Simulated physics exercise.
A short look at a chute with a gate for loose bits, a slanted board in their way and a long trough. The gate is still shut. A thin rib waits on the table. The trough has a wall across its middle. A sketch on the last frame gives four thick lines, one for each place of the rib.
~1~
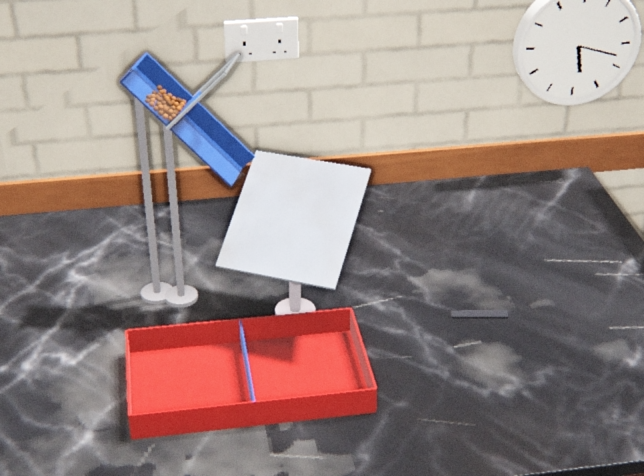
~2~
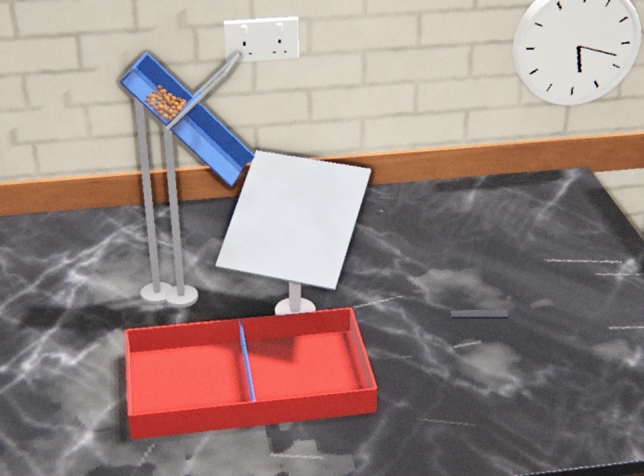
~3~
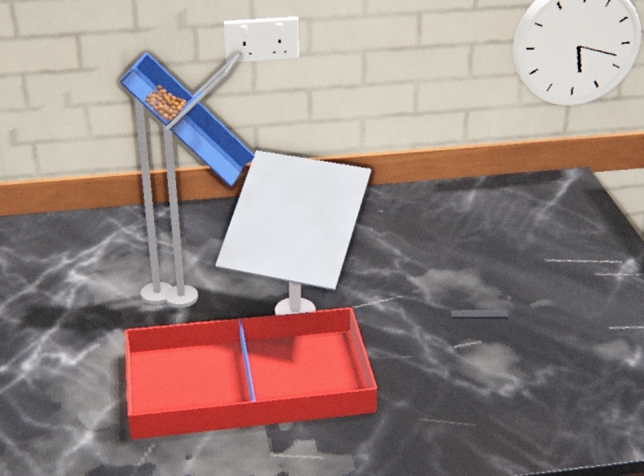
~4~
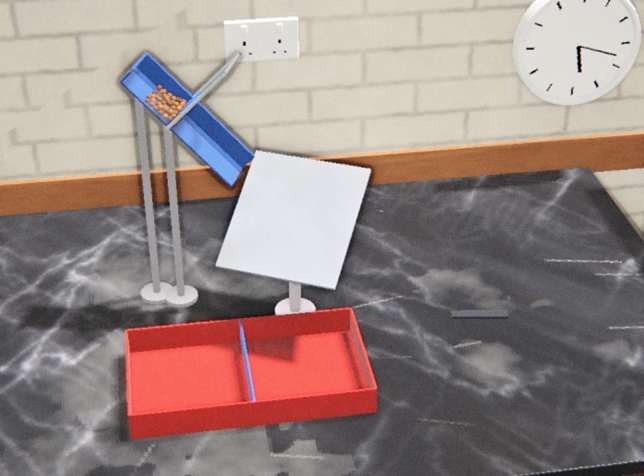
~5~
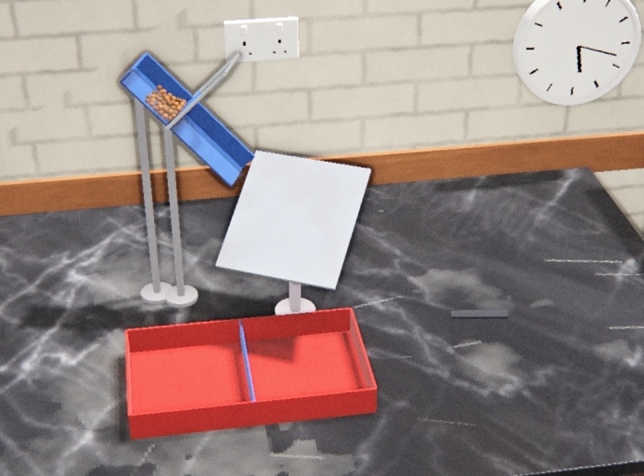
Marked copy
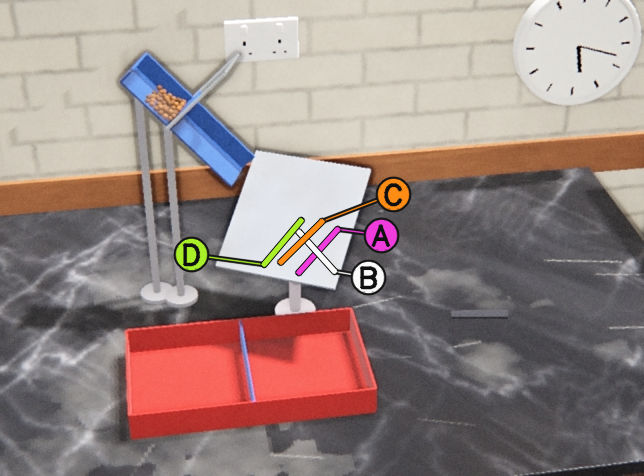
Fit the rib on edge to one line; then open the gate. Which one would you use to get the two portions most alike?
The best line is C.
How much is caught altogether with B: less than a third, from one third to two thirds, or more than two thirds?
More than two thirds.
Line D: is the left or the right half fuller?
Left.
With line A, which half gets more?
More lands on the right.
On the marked copy, line A from (337, 229) to (298, 272); line B from (298, 231) to (334, 271); line C from (322, 221) to (280, 262); line D from (301, 220) to (264, 264).
Choosing A, of what is caught, close to a quarter in the left half, the bulk in the right.
Choosing B, of what is caught, close to a quarter in the left half, the bulk in the right.
Choosing C, of what is caught, close to two thirds in the left half, close to a third in the right.
Choosing D, of what is caught, the bulk in the left half, close to a quarter in the right.
